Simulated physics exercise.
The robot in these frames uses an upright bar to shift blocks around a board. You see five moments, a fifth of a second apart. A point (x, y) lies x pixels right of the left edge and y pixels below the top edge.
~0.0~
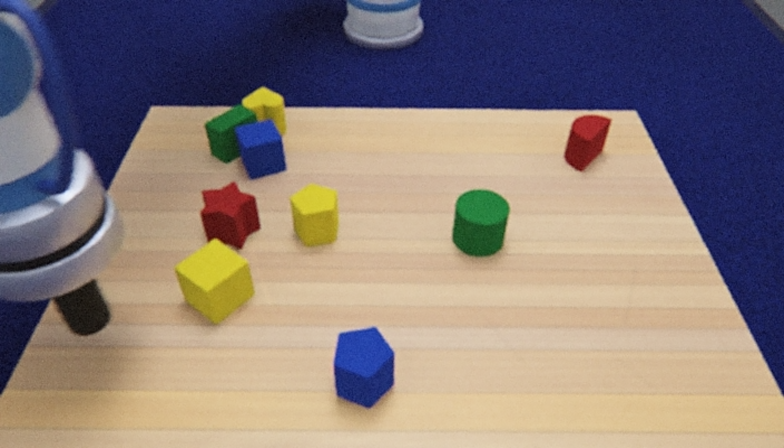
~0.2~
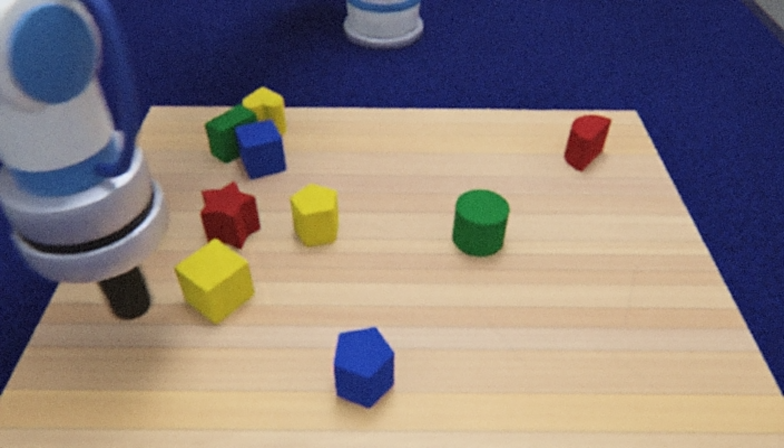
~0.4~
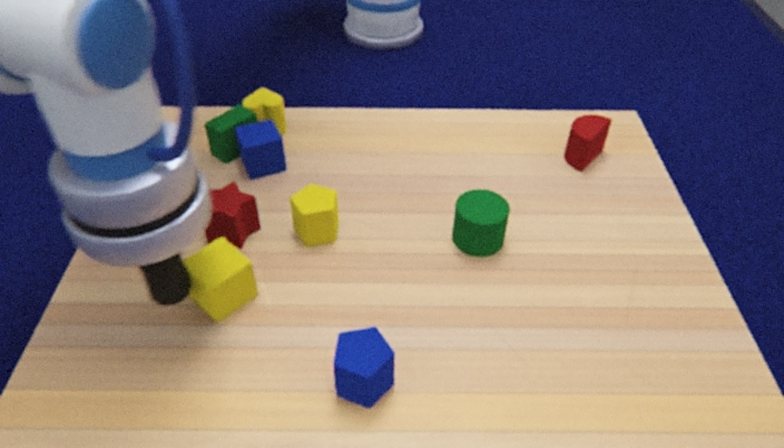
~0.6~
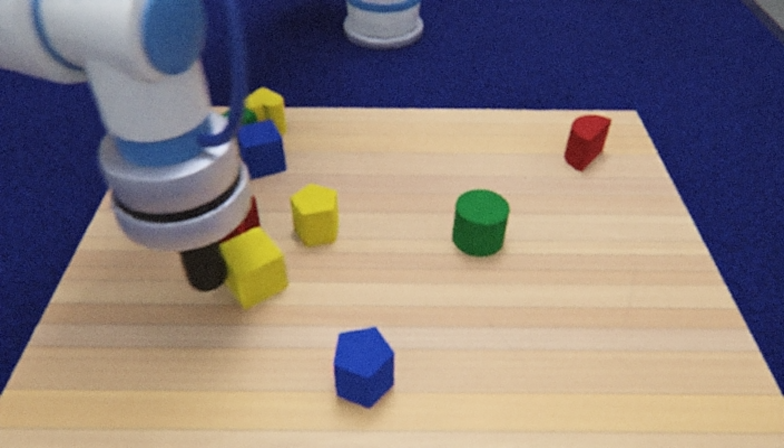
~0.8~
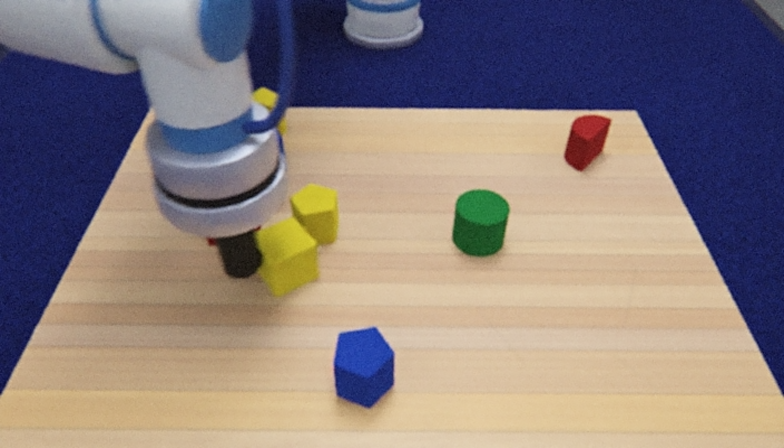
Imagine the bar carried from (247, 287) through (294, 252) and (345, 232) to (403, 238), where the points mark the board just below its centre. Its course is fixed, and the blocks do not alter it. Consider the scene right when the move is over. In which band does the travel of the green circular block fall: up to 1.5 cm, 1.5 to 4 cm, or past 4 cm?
My answer is that it shifts under 1.5 cm.
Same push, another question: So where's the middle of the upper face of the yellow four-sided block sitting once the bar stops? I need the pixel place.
By then it is at (385, 233).
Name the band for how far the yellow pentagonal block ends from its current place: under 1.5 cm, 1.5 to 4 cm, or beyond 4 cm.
It will fall in the top band, over 4 cm.
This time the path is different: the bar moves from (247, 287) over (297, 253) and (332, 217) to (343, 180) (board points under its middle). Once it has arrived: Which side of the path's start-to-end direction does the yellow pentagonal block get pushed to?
The right.
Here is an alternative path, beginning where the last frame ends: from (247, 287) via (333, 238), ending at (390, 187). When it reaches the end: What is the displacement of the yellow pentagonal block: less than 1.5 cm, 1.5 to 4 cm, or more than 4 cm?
Net shift: Above 4 cm.
The first path, step by step. One third of the way, bar (291, 231); yellow four-sided block (332, 222), turned 45° clockwise; yellow pentagonal block (329, 191), turned 50° anticlockwise.
Two thirds of the way, bar (344, 212); yellow four-sided block (368, 223), turned 100° clockwise; yellow pentagonal block (359, 174), turned 80° anticlockwise.
At the end, bar (404, 217); yellow four-sided block (385, 233), turned 130° clockwise; yellow pentagonal block (364, 174), turned 100° anticlockwise; green circular block not moved.
